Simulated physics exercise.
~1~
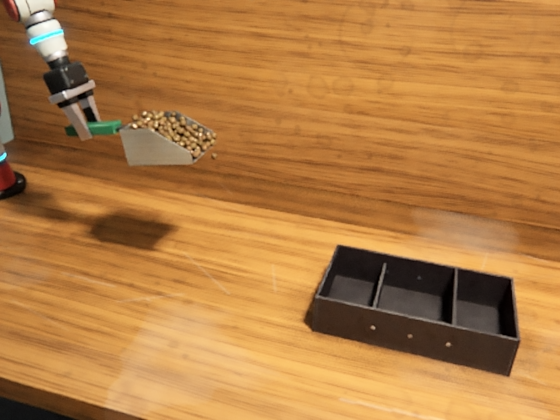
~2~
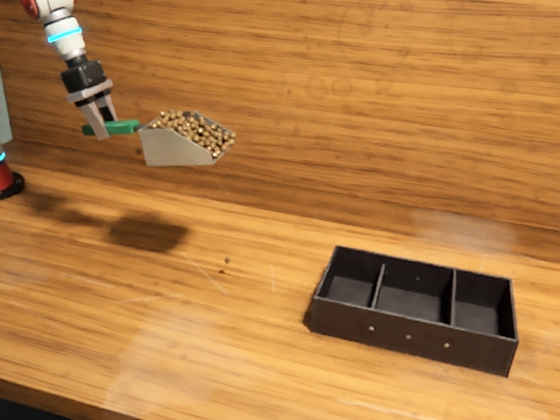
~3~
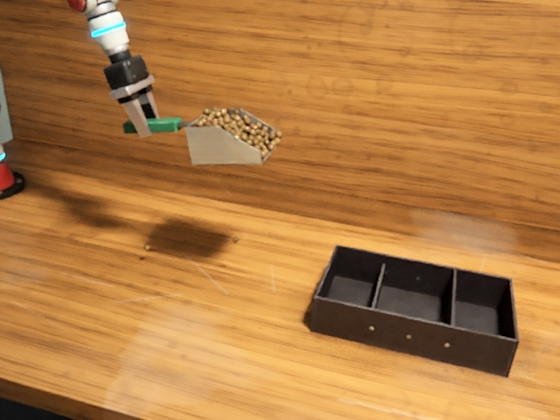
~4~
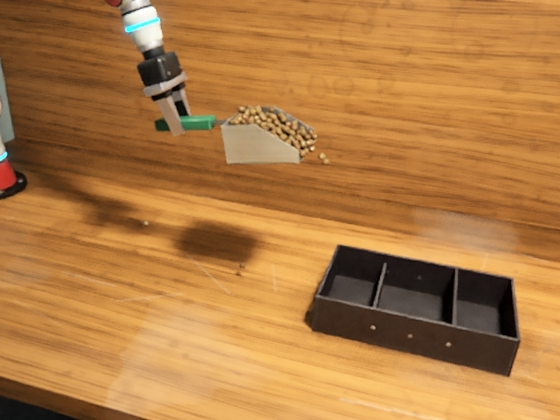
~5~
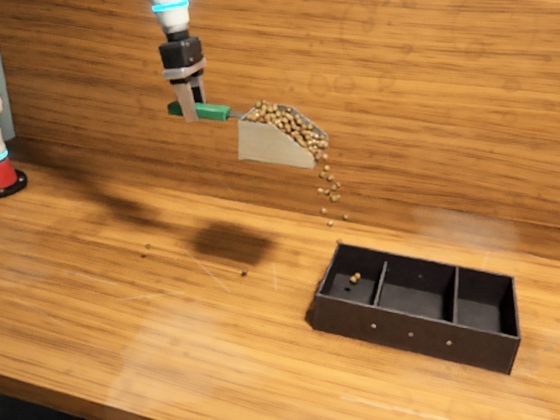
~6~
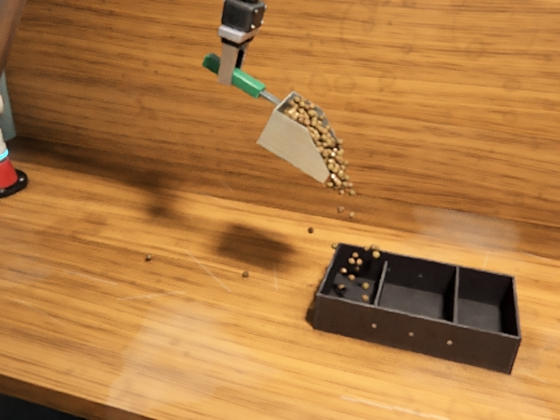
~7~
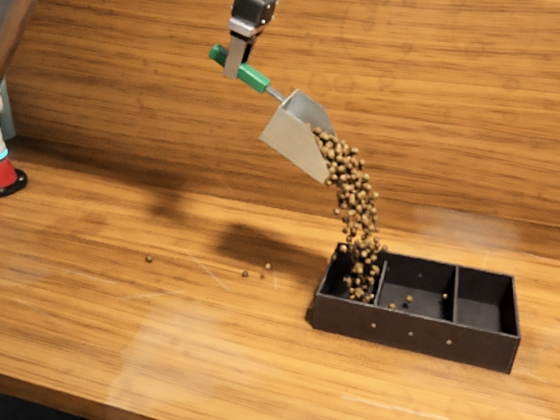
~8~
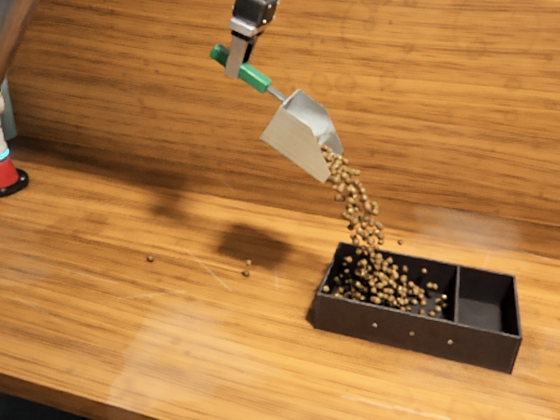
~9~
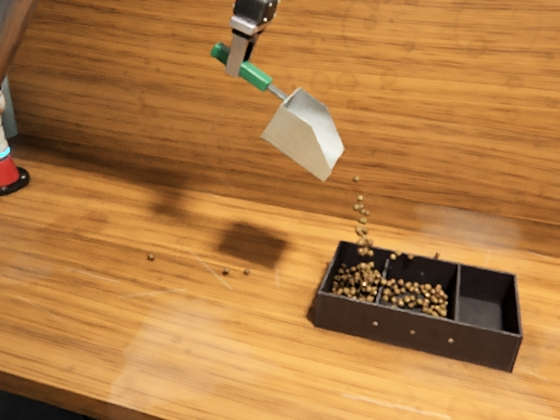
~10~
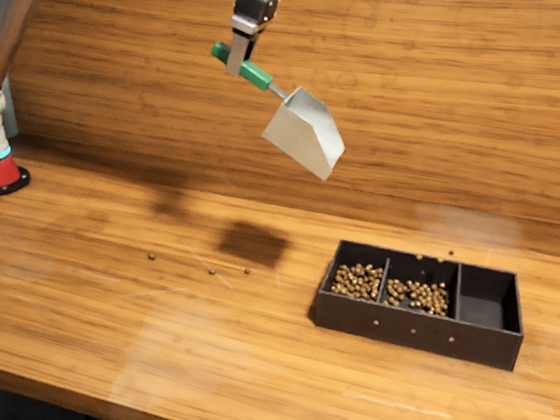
A robot arm carries a scoop right and pours beads into a box's left and middle compartments.
